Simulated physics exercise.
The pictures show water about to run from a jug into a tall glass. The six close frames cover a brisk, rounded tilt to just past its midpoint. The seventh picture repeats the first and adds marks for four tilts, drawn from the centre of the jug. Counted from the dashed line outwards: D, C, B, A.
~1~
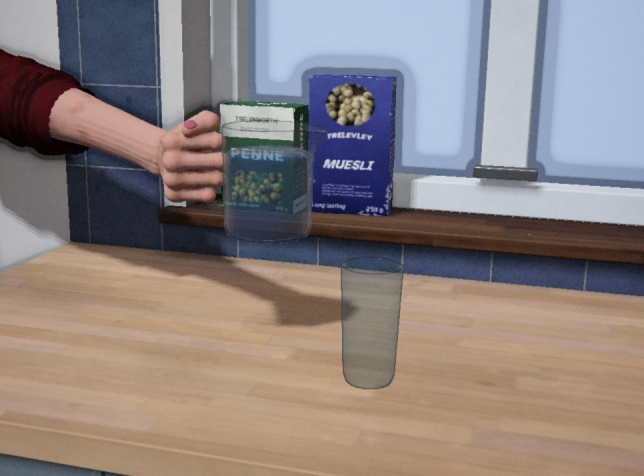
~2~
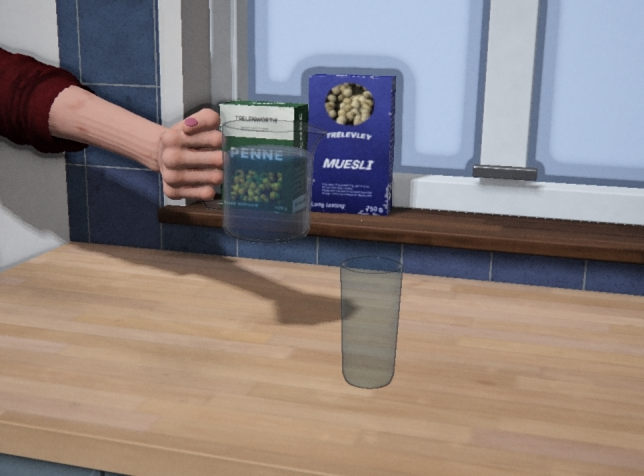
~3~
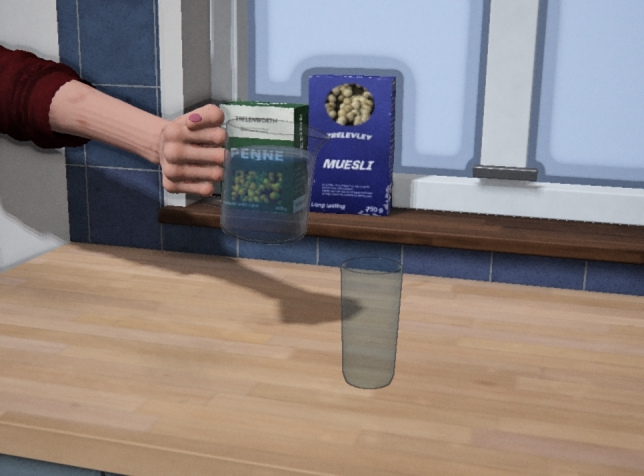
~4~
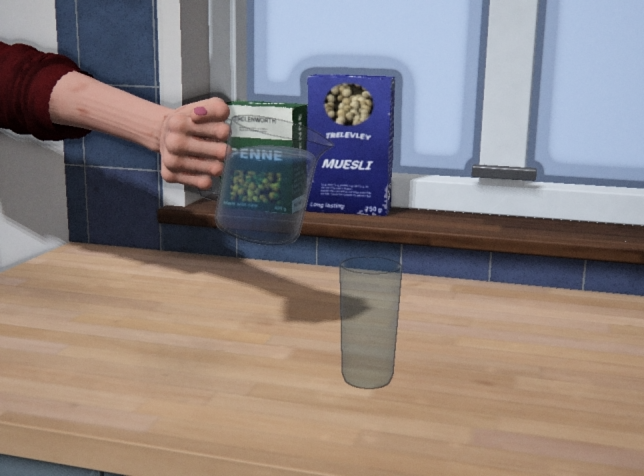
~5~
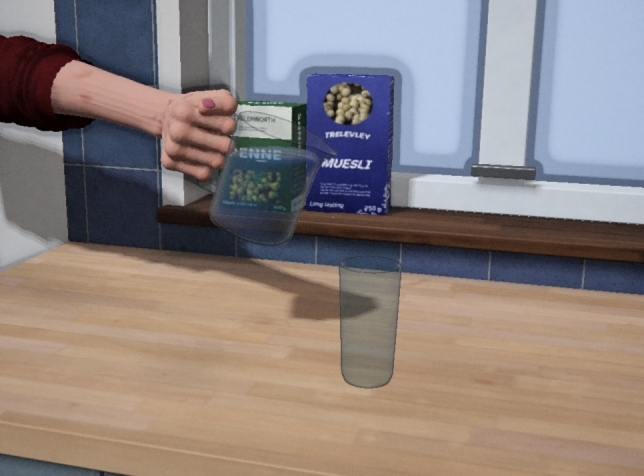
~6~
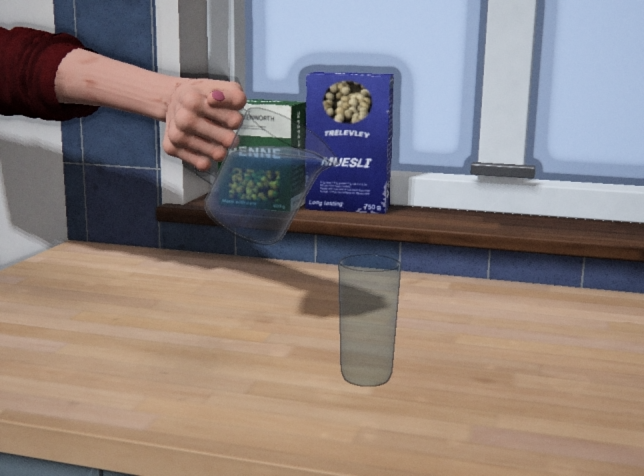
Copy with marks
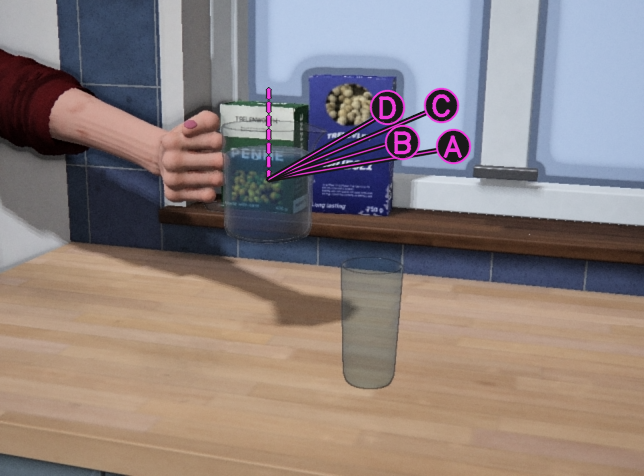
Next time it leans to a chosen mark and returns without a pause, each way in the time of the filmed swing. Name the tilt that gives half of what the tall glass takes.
D works best here.
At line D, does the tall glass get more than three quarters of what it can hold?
No, less.
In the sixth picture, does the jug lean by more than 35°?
No.
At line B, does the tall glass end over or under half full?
Over half.
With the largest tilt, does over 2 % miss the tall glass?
Yes, it does.
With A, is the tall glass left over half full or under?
Over.
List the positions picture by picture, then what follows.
Upright, lip at (324, 132); rim of the tall glass round (372, 265); nothing has left yet, in the first picture.
Upright, lip at (325, 133); nothing has left yet, in the second picture.
Tipped about 5°, lip at (328, 138); nothing has left yet, in the third picture.
Tipped about 12°, lip at (332, 145); nothing has left yet, in the fourth picture.
Tipped about 19°, lip at (335, 154); nothing has left yet, in the fifth picture.
Tipped about 27°, lip at (338, 163); nothing has left yet, in the sixth picture.
In magenta, A at (437, 150); B at (385, 145); C at (425, 112); D at (374, 119).
With A, the tall glass ends with about 91 % of what it can hold; 10 % of the water is spilt.
With B, the tall glass ends with about 89 % of what it can hold.
With C, the tall glass ends with about 69 % of what it can hold.
With D, the tall glass ends with about 51 % of what it can hold.
